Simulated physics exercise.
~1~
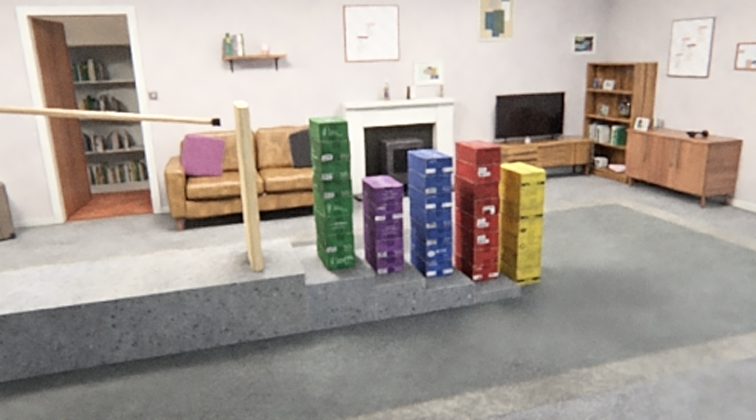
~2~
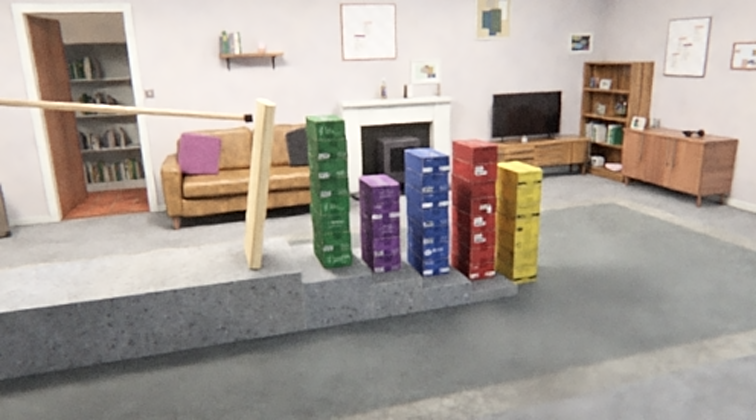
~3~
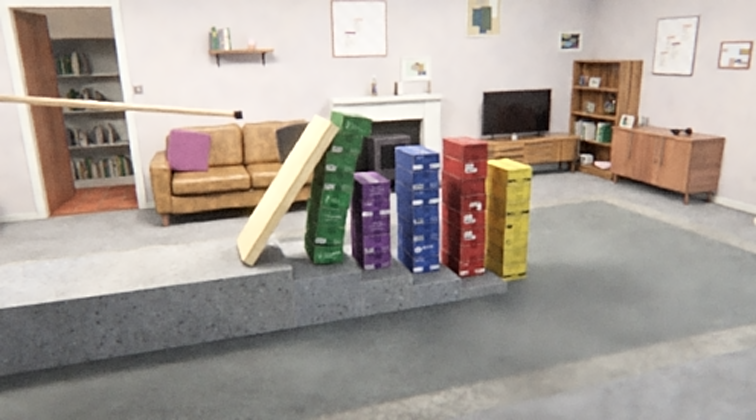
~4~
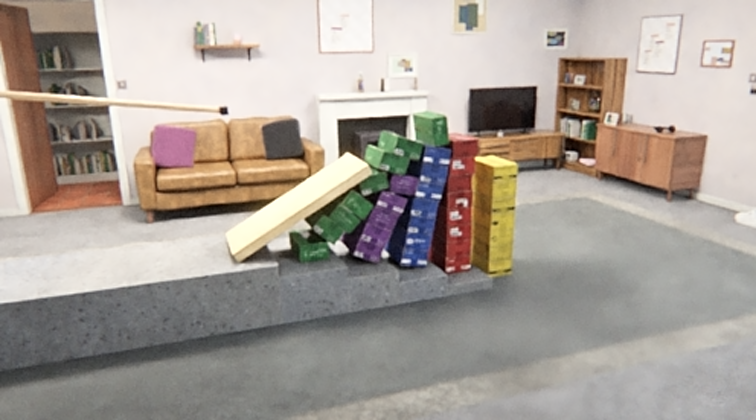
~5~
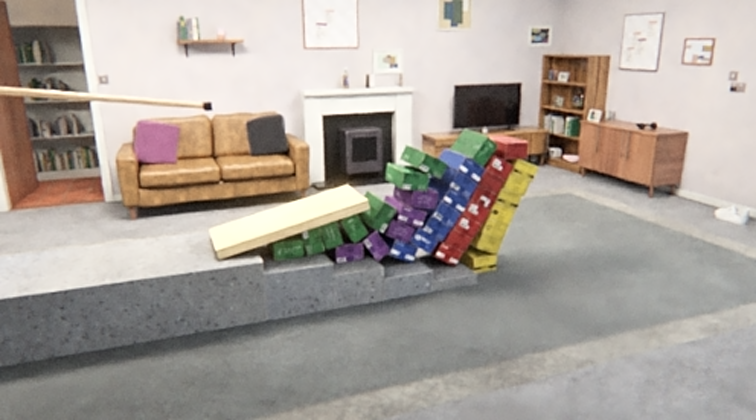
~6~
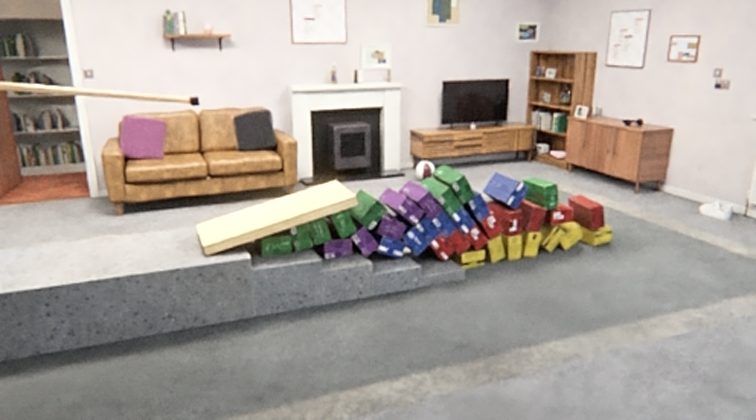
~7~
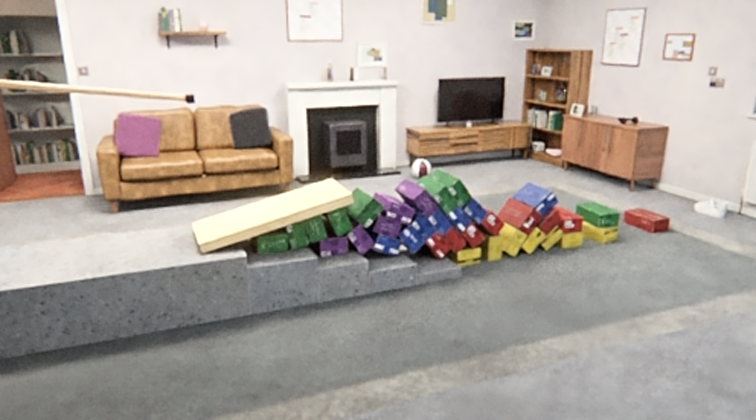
In the video, a pale wooden board tips rightward on a stepped grey platform in a living room, striking a green stack of boxes that topples into purple, blue, red and yellow stacks, leaving all five collapsed in a jumbled heap with the board resting on its left end.
